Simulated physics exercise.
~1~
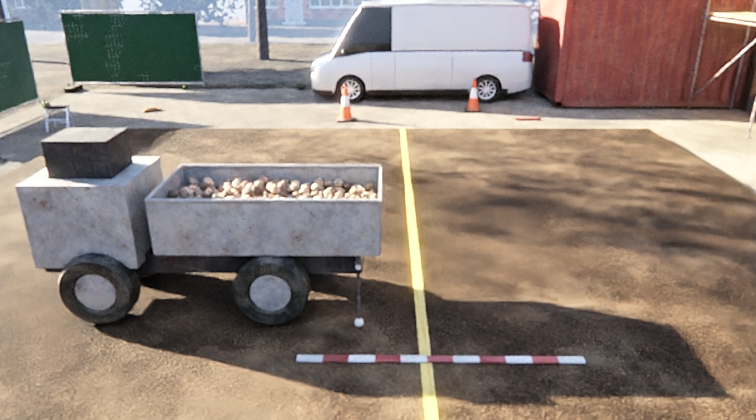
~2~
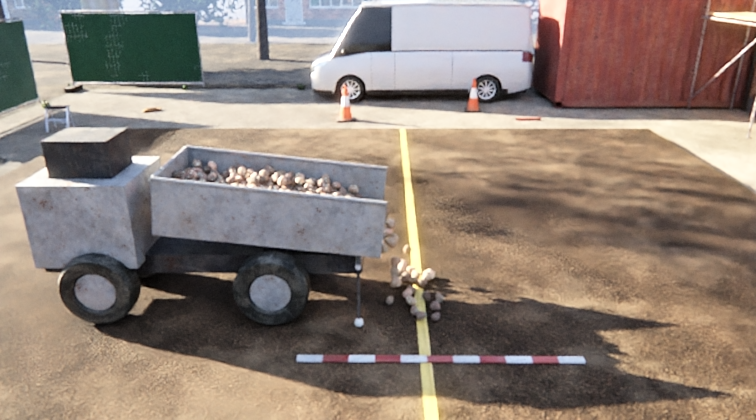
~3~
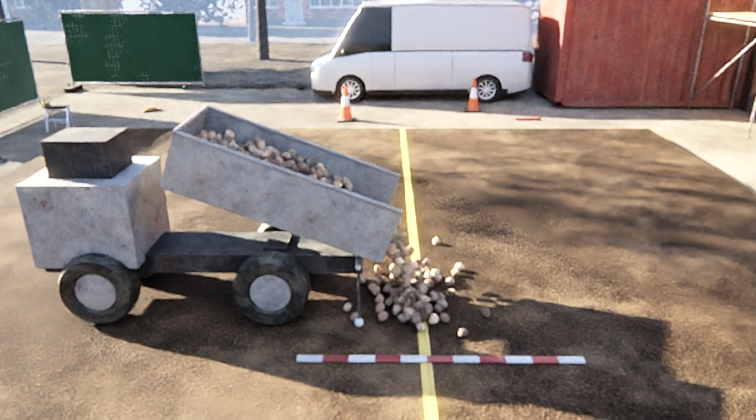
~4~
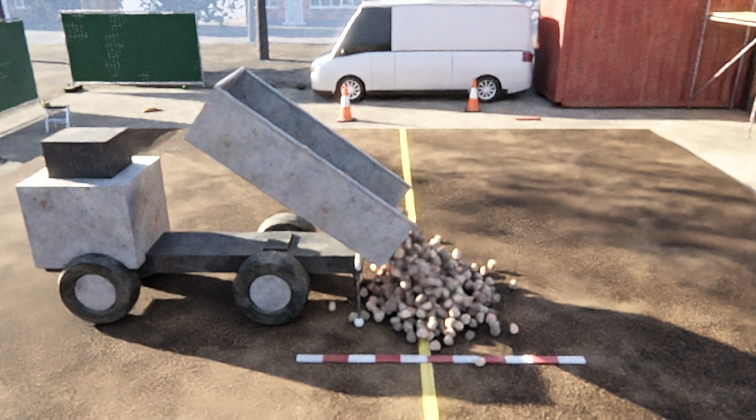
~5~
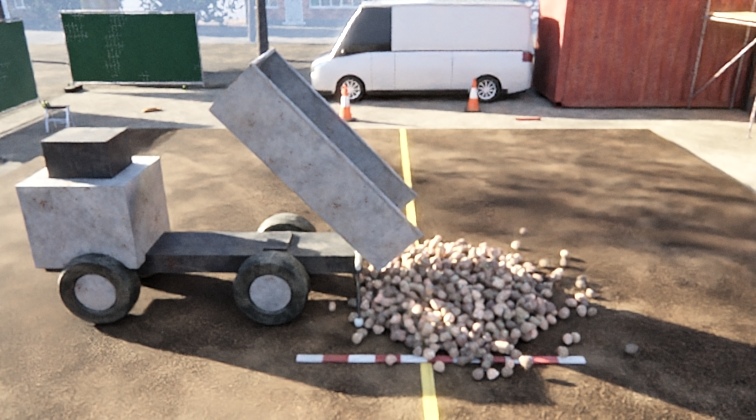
A grey trailer bed tips up steeply and pours its stones into a heap, mostly past a yellow line.
